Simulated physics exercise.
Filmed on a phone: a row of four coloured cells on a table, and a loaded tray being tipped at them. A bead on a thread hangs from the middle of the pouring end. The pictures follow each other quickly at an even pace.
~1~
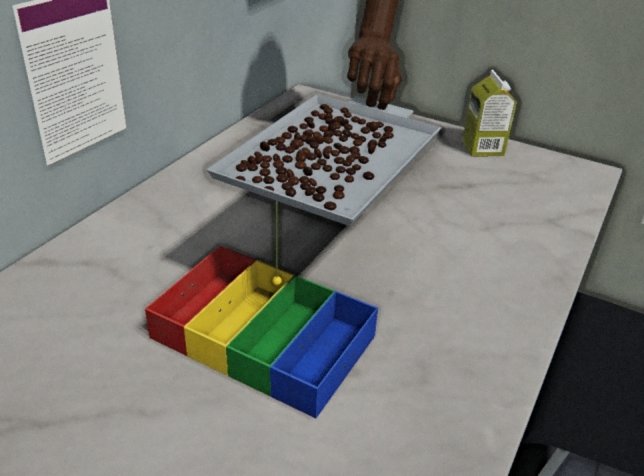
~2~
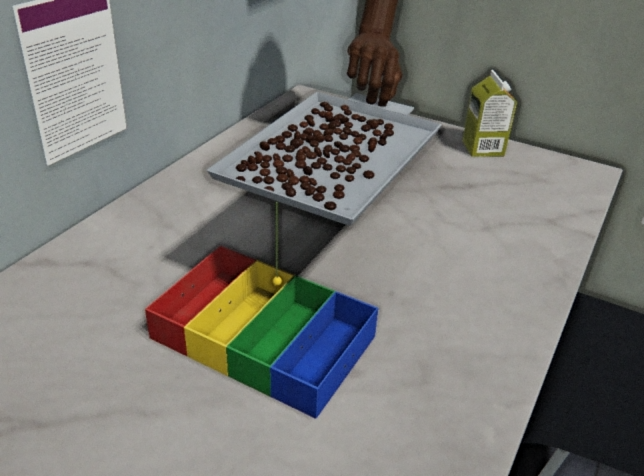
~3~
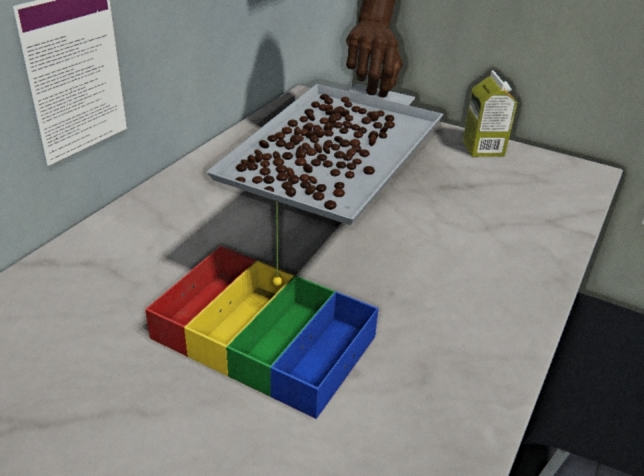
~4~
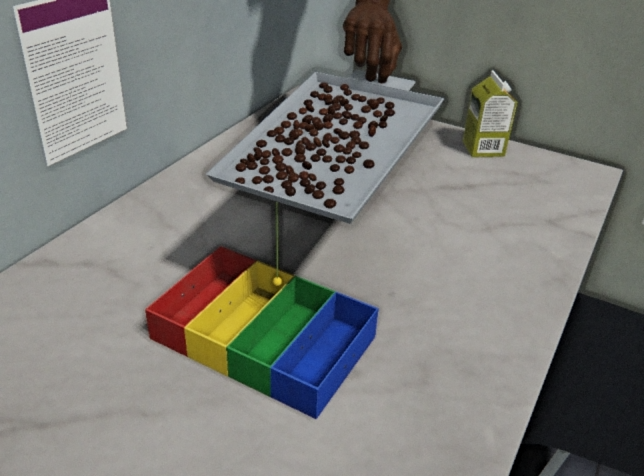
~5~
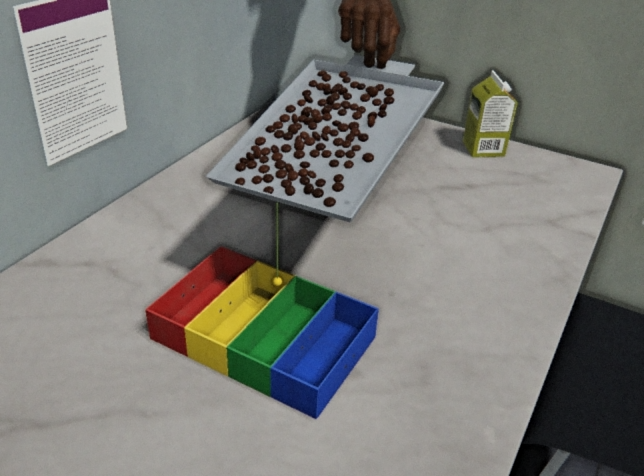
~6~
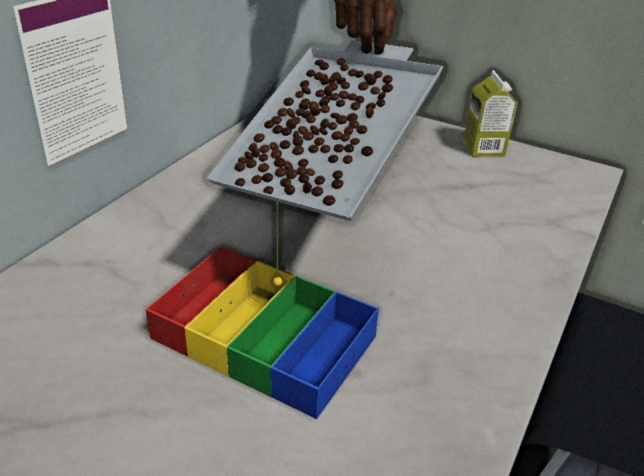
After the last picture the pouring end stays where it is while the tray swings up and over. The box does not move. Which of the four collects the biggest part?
Fullest: The red cell.
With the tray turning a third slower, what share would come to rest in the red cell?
Some 50 per cent.
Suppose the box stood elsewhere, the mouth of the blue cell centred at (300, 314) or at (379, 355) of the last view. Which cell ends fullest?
The first try: The yellow one. The second: The red one.
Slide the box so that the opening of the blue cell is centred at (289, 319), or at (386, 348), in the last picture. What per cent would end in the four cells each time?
First some 100, then 40 per cent.
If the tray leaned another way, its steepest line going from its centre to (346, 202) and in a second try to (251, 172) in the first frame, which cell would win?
First the blue cell, then the red one.
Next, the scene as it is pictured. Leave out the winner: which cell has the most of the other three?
Second comes the yellow cell.
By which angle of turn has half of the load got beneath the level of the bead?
Around 80° of tilt.
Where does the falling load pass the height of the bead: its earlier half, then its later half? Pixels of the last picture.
First near (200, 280), later near (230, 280).
Shortly afterwards, tray tipped steeply; near two thirds on the tray; only a few in the red cell; only a few in the yellow cell; near a quarter falling or outside the box.
Next, tray tipped past a quarter turn; only a few on the tray; near a third in the red cell; near a quarter in the yellow cell; a little in the green cell; near a quarter falling or outside the box.
Some moments later, tray tipped past a quarter turn; near half in the red cell; near a third in the yellow cell; a little in the green cell; a little falling or outside the box.
In the end, tray tipped past a quarter turn; near half in the red cell; near a third in the yellow cell; a little in the green cell; none at all in the blue cell; a little outside the box.
